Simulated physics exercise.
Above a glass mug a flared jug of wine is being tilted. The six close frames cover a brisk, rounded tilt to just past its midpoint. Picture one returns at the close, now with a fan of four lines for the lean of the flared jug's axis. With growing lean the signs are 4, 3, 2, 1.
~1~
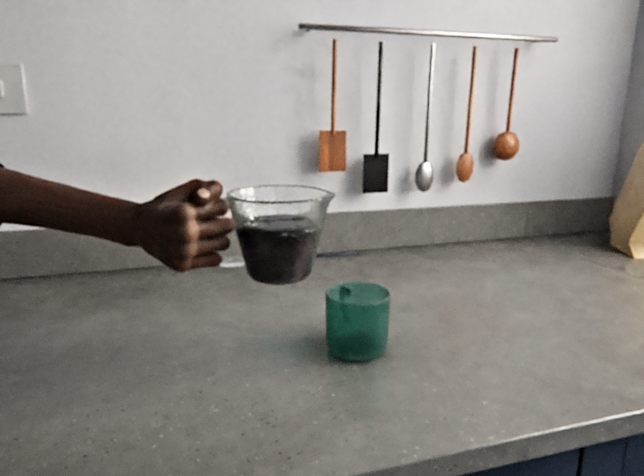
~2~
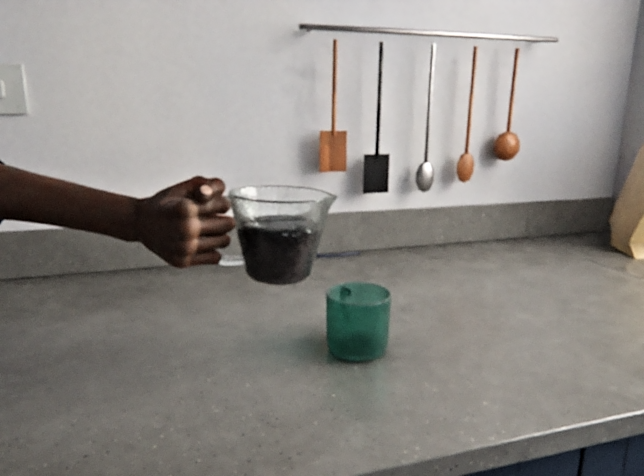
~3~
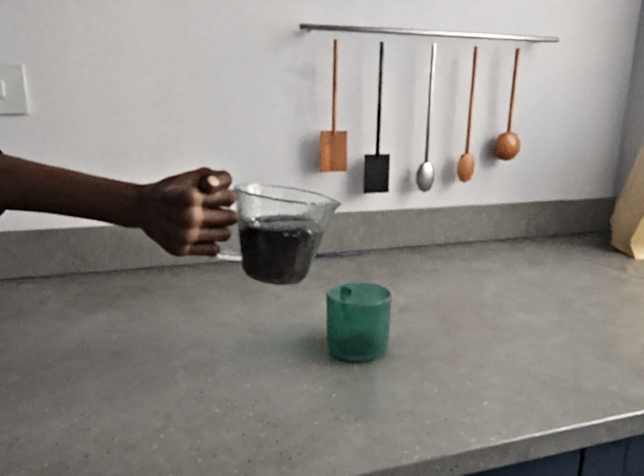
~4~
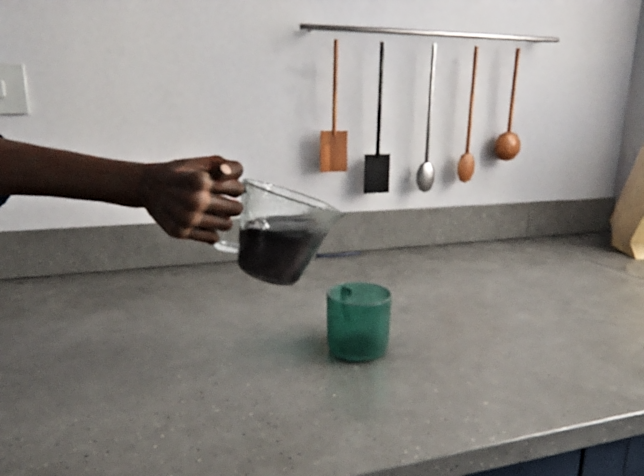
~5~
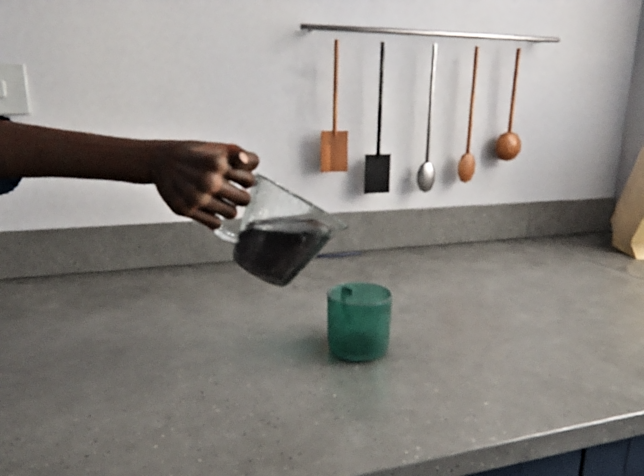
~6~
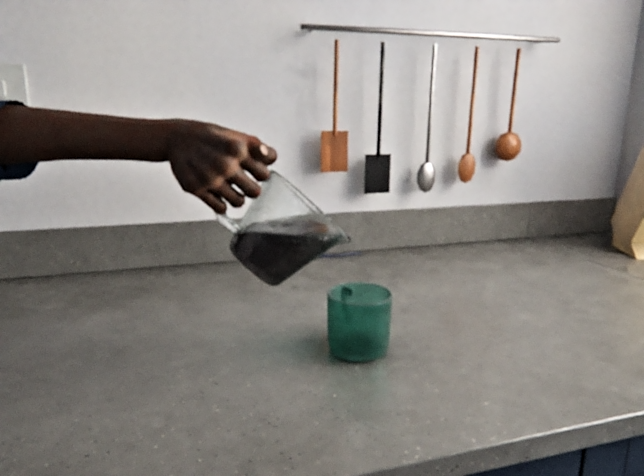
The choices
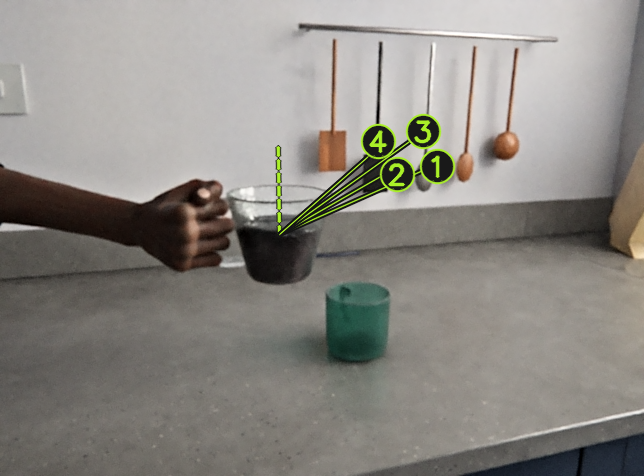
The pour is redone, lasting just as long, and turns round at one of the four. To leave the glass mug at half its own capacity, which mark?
Go for 3.
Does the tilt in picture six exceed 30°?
Yes.
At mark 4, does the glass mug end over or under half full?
Under.
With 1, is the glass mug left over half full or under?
Over half.
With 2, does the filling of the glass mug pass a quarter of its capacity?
Yes, it does.
On the marked copy, 1 at (421, 171); 2 at (379, 177); 3 at (409, 141); 4 at (368, 156).
If 1 is chosen, the glass mug ends with about 77 % of what it can hold; 3 % of the wine is spilt.
If 2 is chosen, the glass mug ends with about 65 % of what it can hold.
If 3 is chosen, the glass mug ends with about 50 % of what it can hold.
If 4 is chosen, the glass mug ends with about 34 % of what it can hold.
